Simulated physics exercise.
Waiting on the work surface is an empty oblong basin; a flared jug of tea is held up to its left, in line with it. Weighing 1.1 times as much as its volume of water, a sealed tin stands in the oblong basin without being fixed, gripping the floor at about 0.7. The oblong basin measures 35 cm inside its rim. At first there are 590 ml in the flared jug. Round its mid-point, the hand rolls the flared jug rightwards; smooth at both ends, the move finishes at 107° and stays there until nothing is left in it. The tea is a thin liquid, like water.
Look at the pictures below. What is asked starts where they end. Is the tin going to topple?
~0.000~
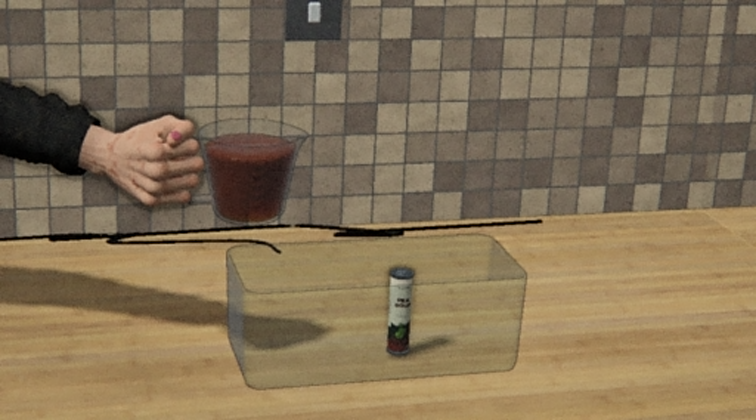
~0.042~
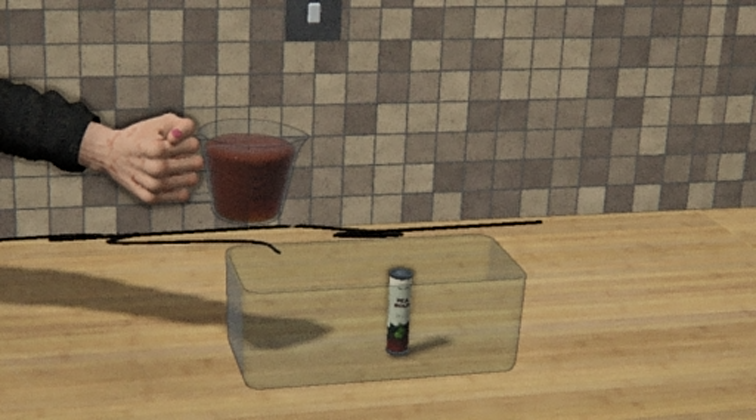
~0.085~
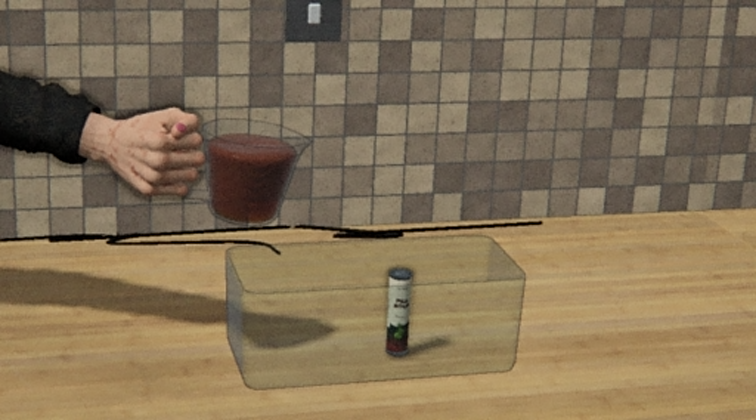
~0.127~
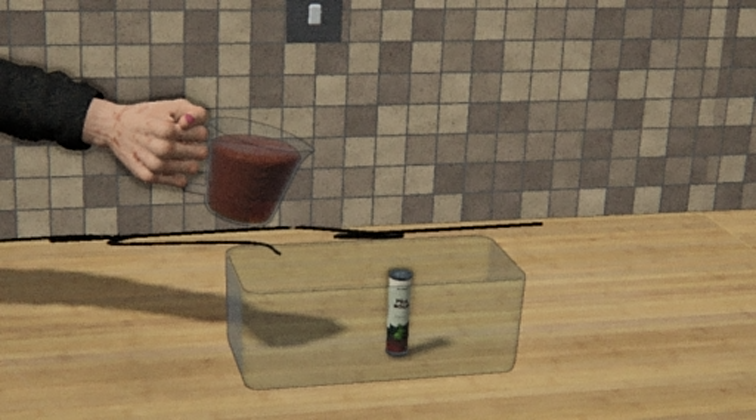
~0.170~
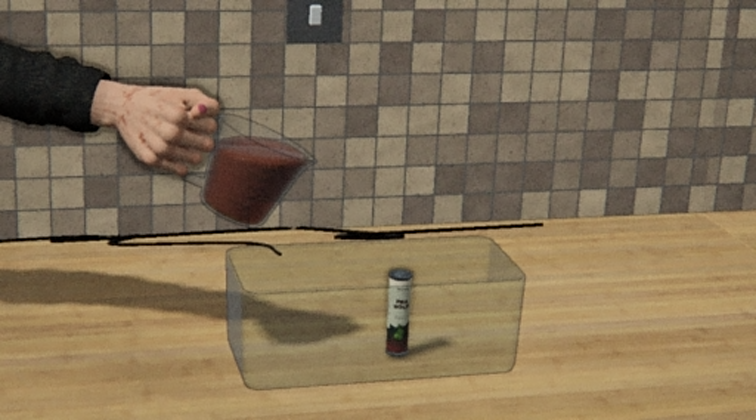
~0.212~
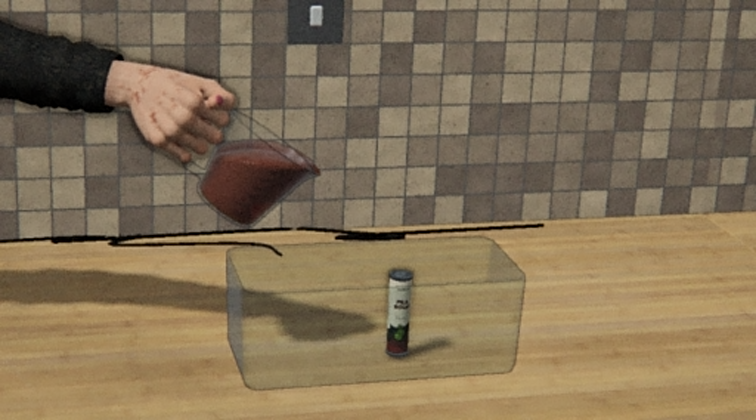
No. Looks like it can take it.
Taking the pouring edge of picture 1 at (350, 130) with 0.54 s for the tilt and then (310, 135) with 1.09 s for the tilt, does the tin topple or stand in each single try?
Run one: It tumbles. Run two: It does not tip.
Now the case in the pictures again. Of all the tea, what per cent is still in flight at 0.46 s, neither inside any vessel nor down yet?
Around 26 in a hundred.
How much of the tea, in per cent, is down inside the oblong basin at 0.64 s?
Around 92 per cent of the whole.
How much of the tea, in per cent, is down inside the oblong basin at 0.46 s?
Around 40%.
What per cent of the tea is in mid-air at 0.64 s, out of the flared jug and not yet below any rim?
Close to 5 %.
By 0.46 s the tilt is 101° and 35 per cent is still to pour; the tin stands where it began.
By 0.64 s the tilt is 107° and 3 per cent is still to pour; the tin stands where it began.
By 0.83 s the tilt is 107° and 0 per cent is still to pour; the tin stands where it began.
By 1.04 s the tilt is 107° and 0 per cent is still to pour; the tin stands where it began.
At rest the tin stands where it began.
